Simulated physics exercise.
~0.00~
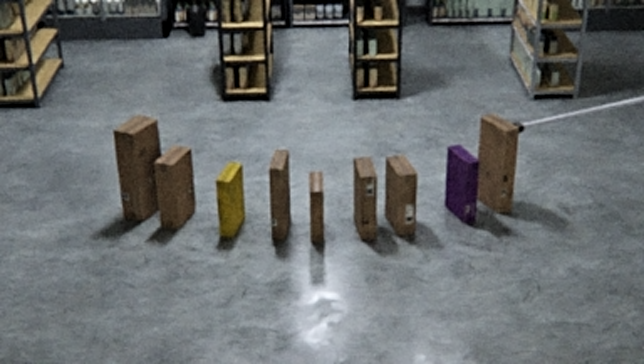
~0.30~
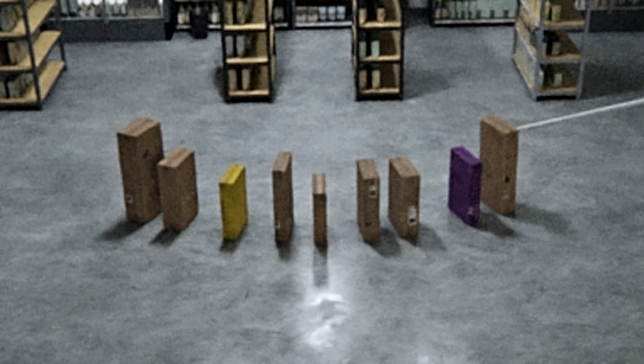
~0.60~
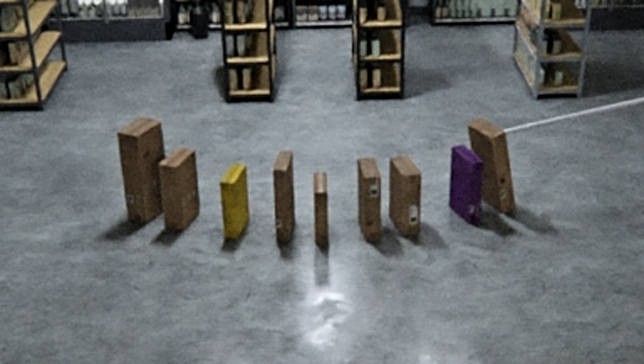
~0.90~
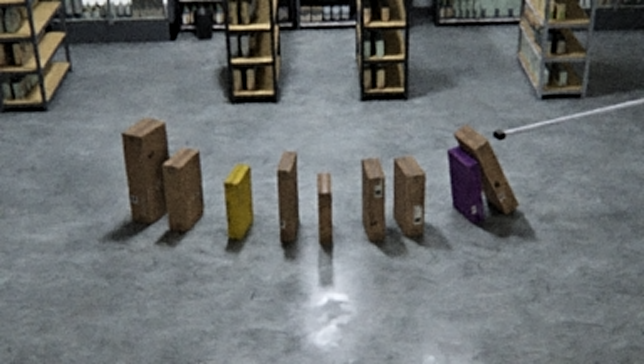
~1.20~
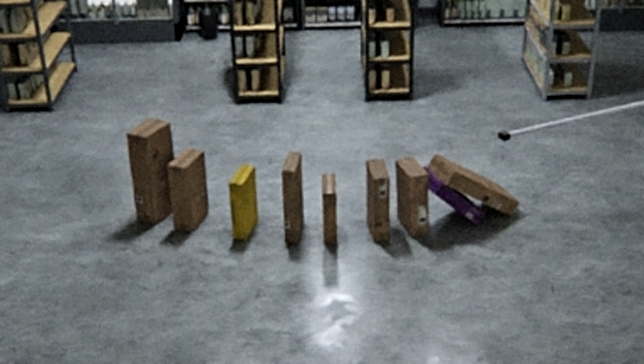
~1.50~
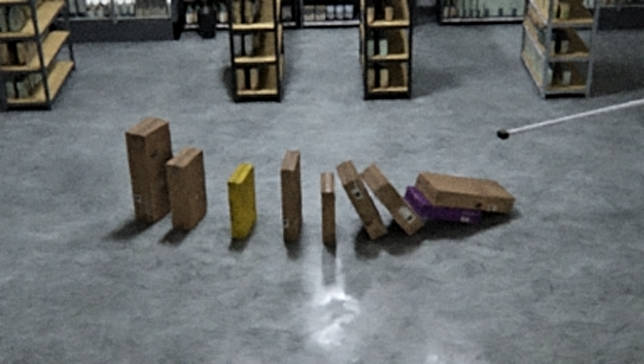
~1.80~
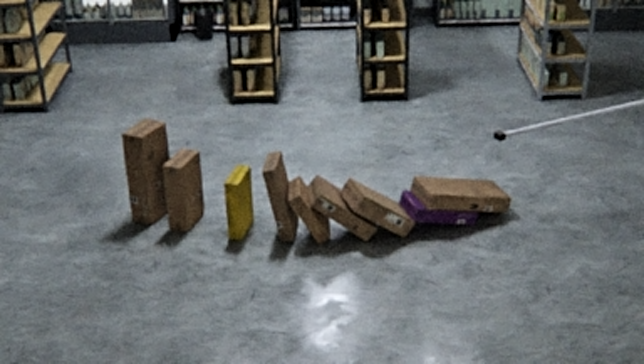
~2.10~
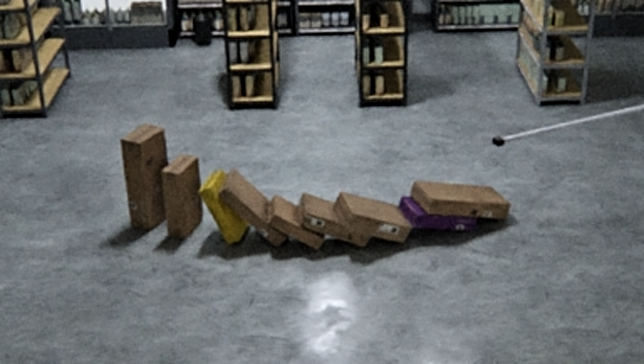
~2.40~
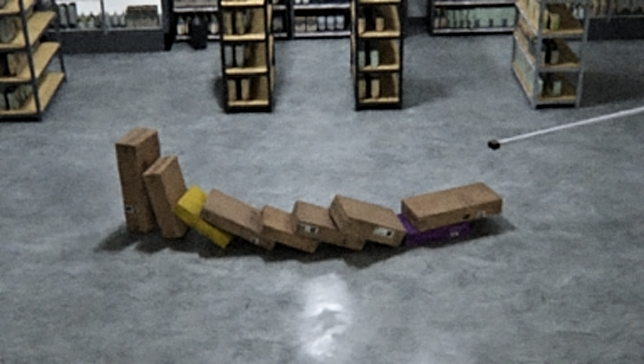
A slightly swaying, raised view shows nine upright cartons standing in a curved row on a grey concrete floor, with stocked shelves behind. Most are brown, with a yellow one left of centre and a purple one second from the right. A thin pole reaching in from the right tips the tall rightmost carton leftward onto the purple one. The purple carton topples, and the fall runs left through the brown cartons, which pile against one another. The yellow carton tips over toward the last two at the left, which are still up at the end, the shorter leaning toward the tall one.
